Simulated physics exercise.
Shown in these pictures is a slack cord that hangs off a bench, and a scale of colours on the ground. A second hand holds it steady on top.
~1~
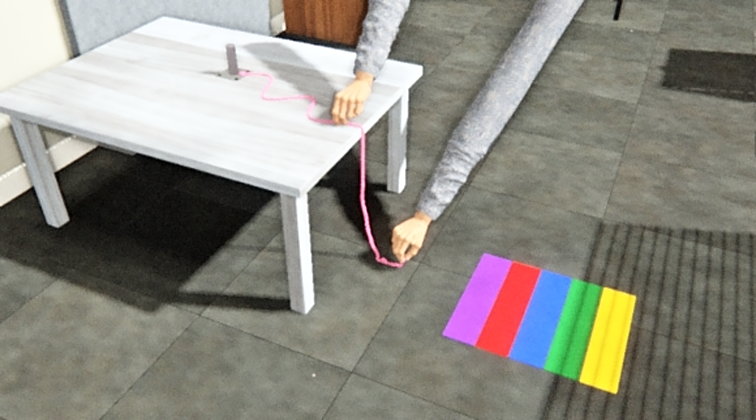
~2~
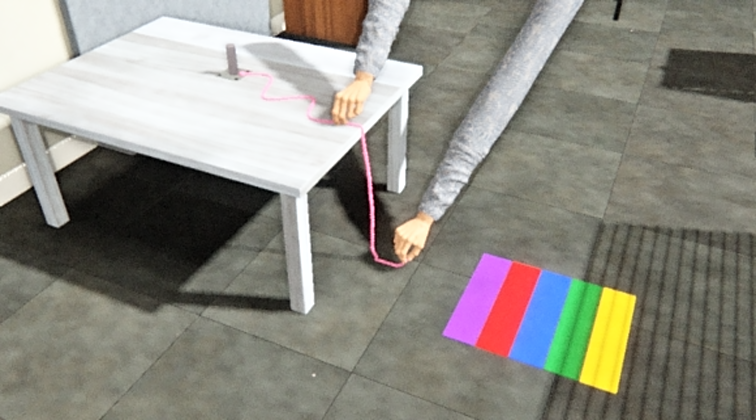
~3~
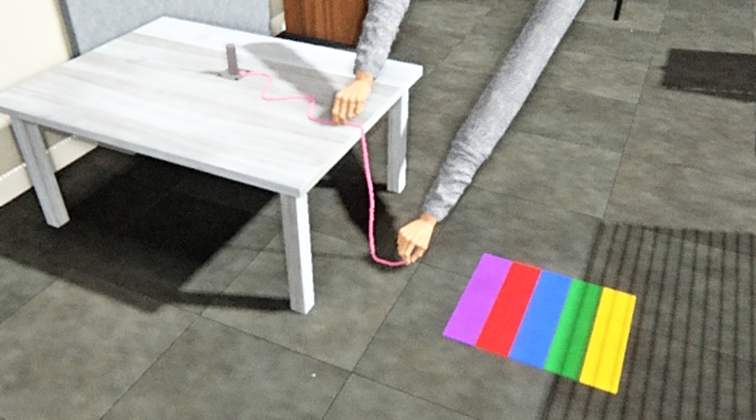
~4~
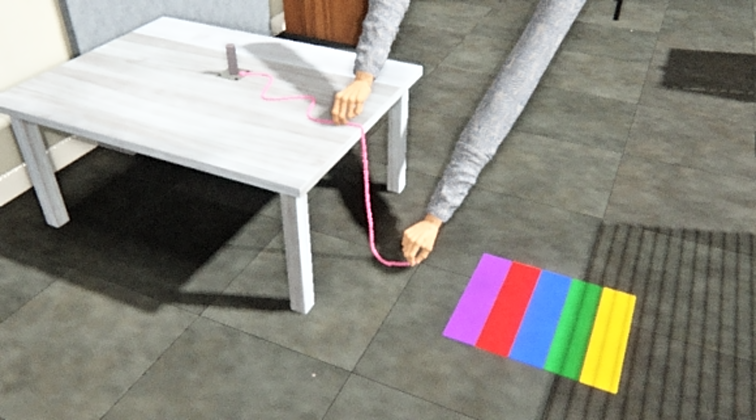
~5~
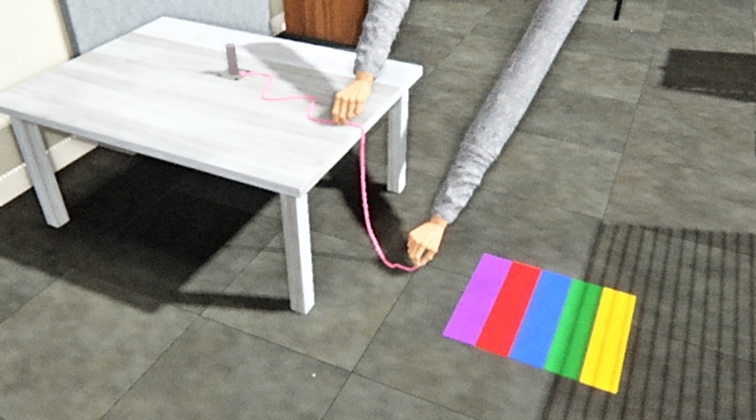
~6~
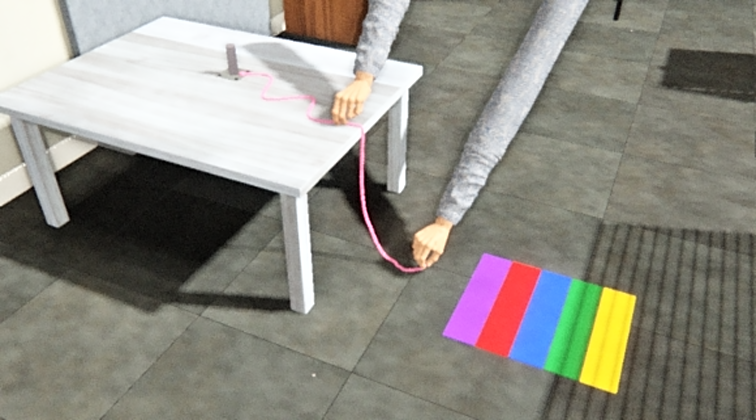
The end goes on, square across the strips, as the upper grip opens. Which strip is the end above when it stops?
The green one.
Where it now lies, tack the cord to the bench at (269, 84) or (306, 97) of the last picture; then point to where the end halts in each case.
About (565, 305) and (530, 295).
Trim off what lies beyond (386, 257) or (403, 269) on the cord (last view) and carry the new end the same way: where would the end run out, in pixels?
Case by case it comes to about (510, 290) and then about (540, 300).
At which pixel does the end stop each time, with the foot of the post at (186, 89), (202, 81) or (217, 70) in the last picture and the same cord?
Near (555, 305); near (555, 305); near (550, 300).
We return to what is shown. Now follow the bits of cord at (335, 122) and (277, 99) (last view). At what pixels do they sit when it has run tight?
Near (396, 149) and (312, 100).
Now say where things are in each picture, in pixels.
In the first frame, end (404, 259); purple (466, 324); red (498, 334); blue (532, 345); green (567, 356); yellow (602, 368).
In the second frame, end (406, 260); cord through (269, 76) (277, 100) (309, 113) (362, 134) (370, 193) (372, 248).
In the third frame, end (410, 261).
In the fourth frame, end (415, 262); cord through (269, 76) (277, 100) (309, 113) (362, 134) (367, 193) (373, 248).
In the fifth frame, end (420, 264).
In the sixth frame, end (425, 265); cord through (269, 76) (277, 100) (309, 113) (362, 134) (362, 192) (379, 248).
A little later, end near (521, 294); over red.
Next, end near (557, 305); over blue.
When it is tight, end near (579, 311); over green. It halts on the green strip.
